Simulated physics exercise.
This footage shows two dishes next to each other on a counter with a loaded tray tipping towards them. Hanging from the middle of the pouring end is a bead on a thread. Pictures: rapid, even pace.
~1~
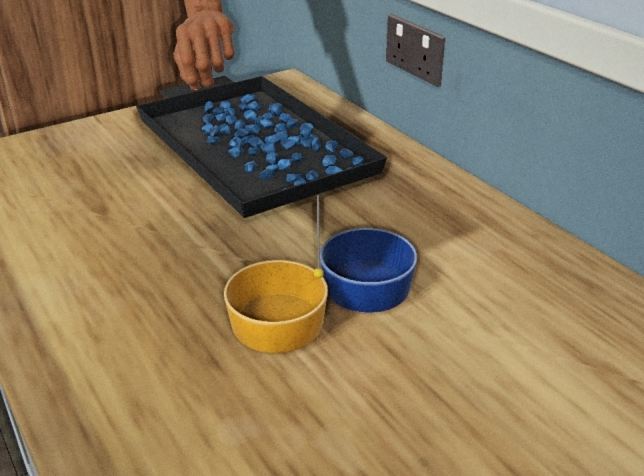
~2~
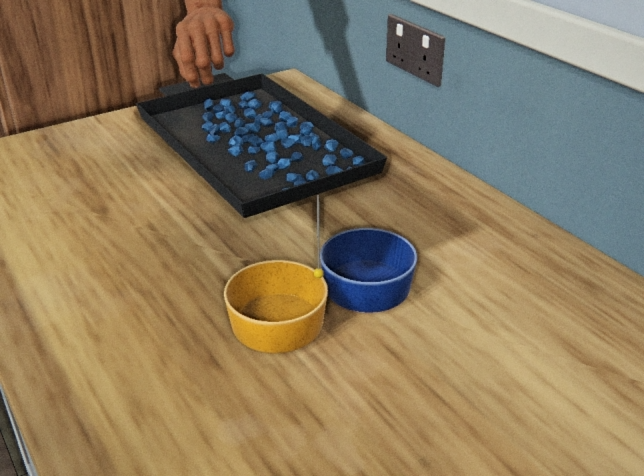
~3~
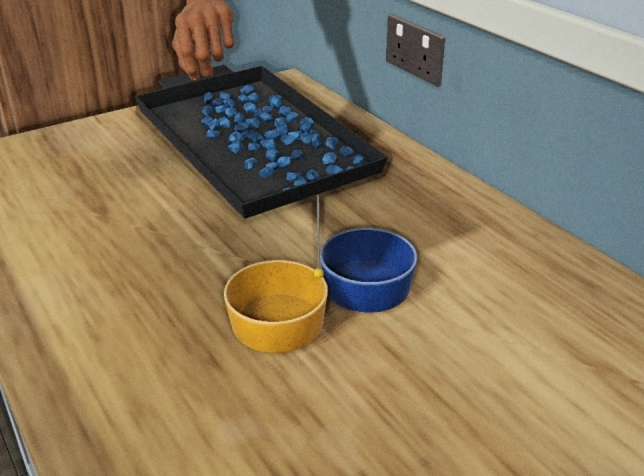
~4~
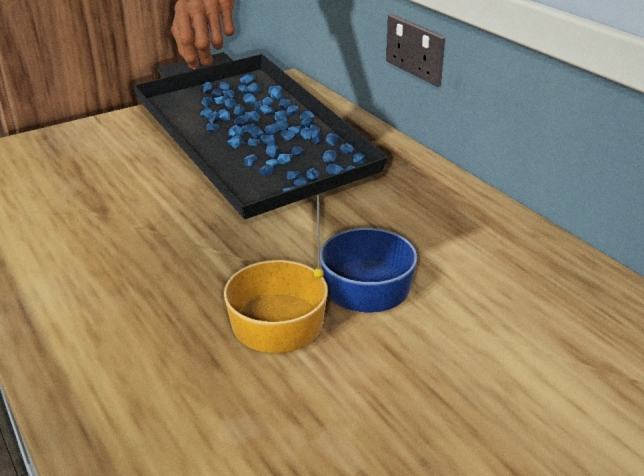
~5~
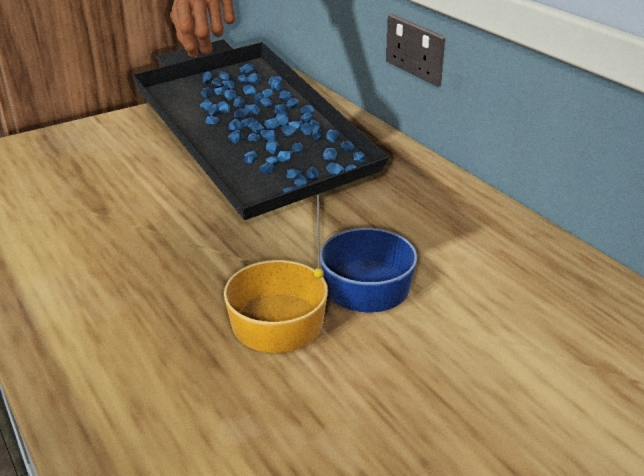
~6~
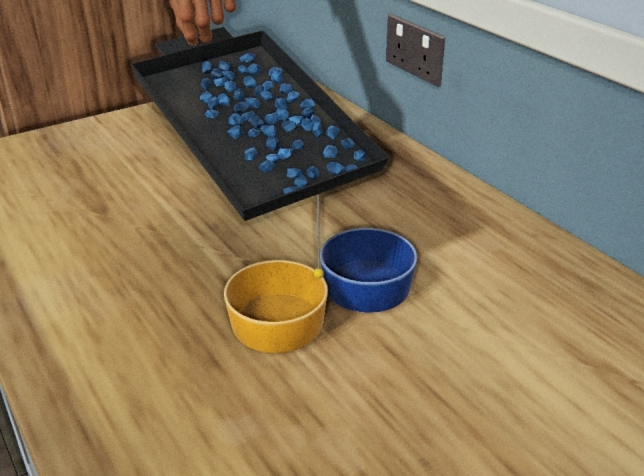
A black tray of blue stones rose slowly and steadily at its far end as a hand held it there, tilting slightly toward its near left corner above a yellow bowl and a blue bowl.
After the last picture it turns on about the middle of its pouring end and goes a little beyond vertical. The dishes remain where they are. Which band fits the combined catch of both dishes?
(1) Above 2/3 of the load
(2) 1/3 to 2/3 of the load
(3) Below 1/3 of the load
Below 1/3 of the load (3).
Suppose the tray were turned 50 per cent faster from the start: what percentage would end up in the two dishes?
About 20 in a hundred.
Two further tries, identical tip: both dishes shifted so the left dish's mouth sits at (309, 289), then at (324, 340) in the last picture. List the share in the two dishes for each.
30 %, then 70 %.
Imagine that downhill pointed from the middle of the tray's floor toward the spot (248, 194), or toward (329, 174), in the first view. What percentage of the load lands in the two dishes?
Case one near 60 %; case two near 40 %.
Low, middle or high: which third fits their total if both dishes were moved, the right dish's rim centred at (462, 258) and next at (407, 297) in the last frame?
Two tries, in turn: Below one third and above two thirds.
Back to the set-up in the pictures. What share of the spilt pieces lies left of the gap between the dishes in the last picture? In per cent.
Near 40 in a hundred.
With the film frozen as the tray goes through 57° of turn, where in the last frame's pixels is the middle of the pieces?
At about (305, 167).
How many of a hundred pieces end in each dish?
For the left dish 20 per cent, for the right dish 0.
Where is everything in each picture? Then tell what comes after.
In the first picture, corners of the pouring end (244, 201) and (382, 157), level; middle of the load (273, 140), aquarium stones; left dish (303, 332); right dish (396, 292); bead on its thread (319, 273).
In the second picture, corners of the pouring end (244, 201) and (382, 157), level; middle of the load (272, 138).
In the third picture, corners of the pouring end (244, 202) and (382, 156), tipped barely, lowest at the left corner; middle of the load (272, 135).
In the fourth picture, corners of the pouring end (244, 203) and (383, 156), tipped a little, lowest at the left corner; middle of the load (272, 129).
In the fifth picture, corners of the pouring end (245, 205) and (383, 156), tipped a little, lowest at the left corner; middle of the load (273, 124).
In the sixth picture, corners of the pouring end (245, 206) and (384, 156), tipped a little, lowest at the left corner; middle of the load (273, 119); left dish (303, 332); right dish (396, 292).
Just after the last frame, tray tipped steeply; almost all on the tray; just a few in the air.
A moment on, tray tipped right over; roughly two thirds on the tray; just a few in the left dish; roughly a quarter outside both; about a tenth in the air.
Further on, tray tipped past a quarter turn; roughly a quarter in the left dish; the larger part outside both.
When it is over, tray tipped past a quarter turn; roughly a quarter in the left dish; not one in the right dish; the larger part outside both.
